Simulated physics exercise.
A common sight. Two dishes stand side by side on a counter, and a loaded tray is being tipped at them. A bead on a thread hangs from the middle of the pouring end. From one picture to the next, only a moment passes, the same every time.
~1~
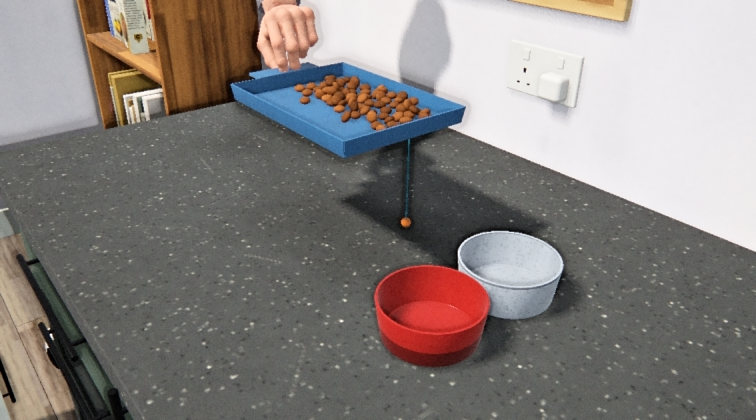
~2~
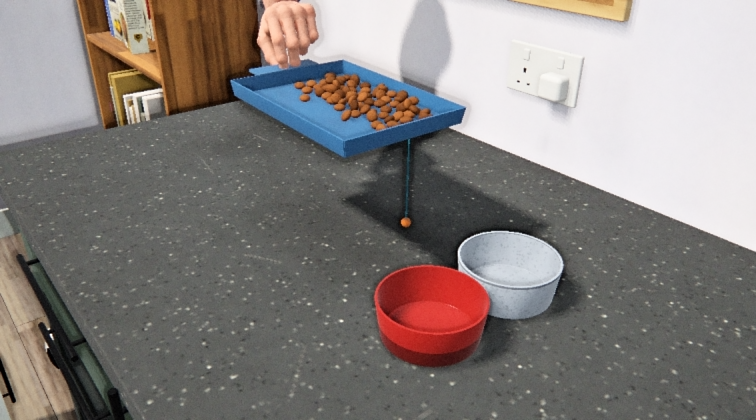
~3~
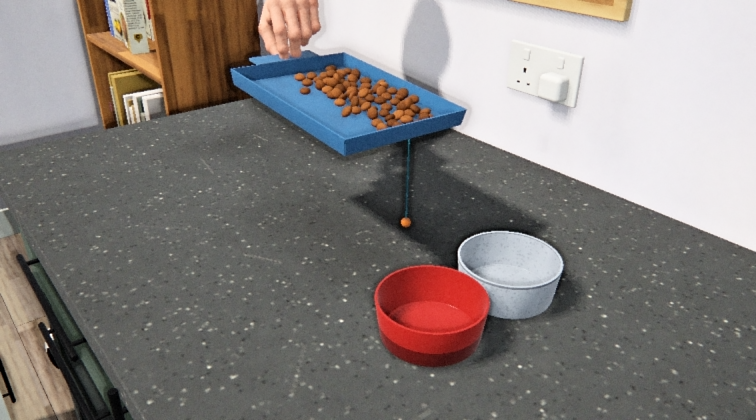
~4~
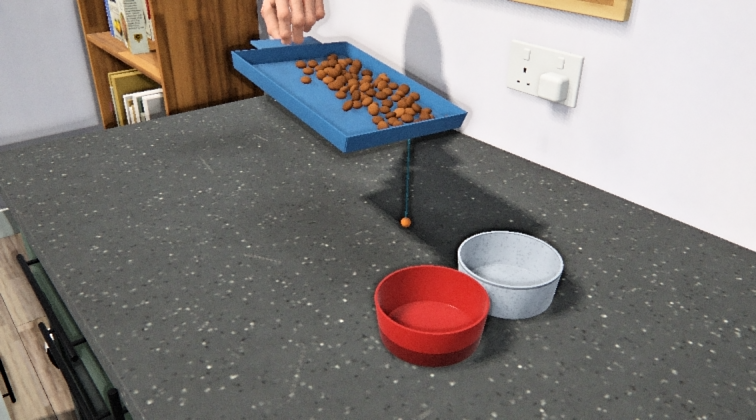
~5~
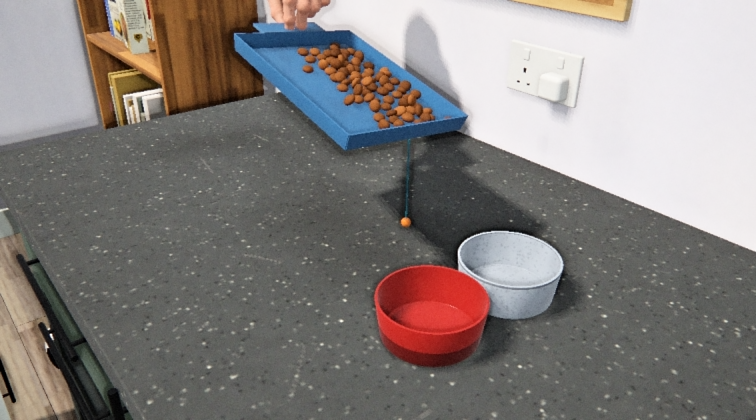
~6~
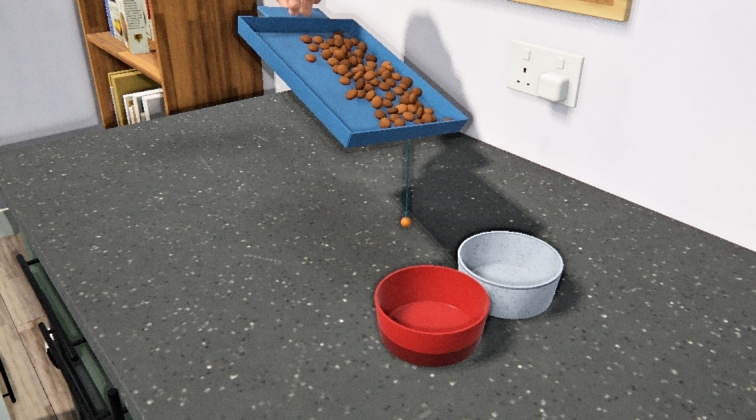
On a speckled counter, a hand steadily tilts a blue tray of brown kibble near two bowls.
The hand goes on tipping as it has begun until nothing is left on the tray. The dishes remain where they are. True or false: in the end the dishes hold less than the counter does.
True.
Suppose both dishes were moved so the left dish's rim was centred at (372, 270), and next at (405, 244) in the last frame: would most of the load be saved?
First try: A majority; second try: A majority.
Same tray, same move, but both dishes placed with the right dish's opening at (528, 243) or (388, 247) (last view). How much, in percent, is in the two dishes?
That makes 10 per cent, followed by 0 per cent.
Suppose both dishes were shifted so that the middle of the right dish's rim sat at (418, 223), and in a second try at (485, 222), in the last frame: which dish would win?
Try 1: The rightmost dish; try 2: The rightmost dish.
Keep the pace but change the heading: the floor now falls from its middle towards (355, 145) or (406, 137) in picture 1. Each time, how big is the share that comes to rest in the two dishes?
First case: 0 %; second case: 30 %.
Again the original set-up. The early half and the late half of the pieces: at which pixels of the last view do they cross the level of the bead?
The early half goes through (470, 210), the late half through (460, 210).
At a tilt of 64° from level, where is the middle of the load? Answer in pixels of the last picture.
Near (424, 90).
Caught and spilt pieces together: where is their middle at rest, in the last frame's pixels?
I'd put the middle somewhere around (471, 255).
Soon, tray tipped steeply; all on the tray.
A while on, tray tipped past a quarter turn; about a third on the tray; a small part in the right dish; about half outside both; about a quarter in the air.
Towards the end, tray tipped past a quarter turn; a small part in the right dish; nearly all outside both.
Finally, tray tipped past a quarter turn; none in the left dish; a small part in the right dish; nearly all outside both.
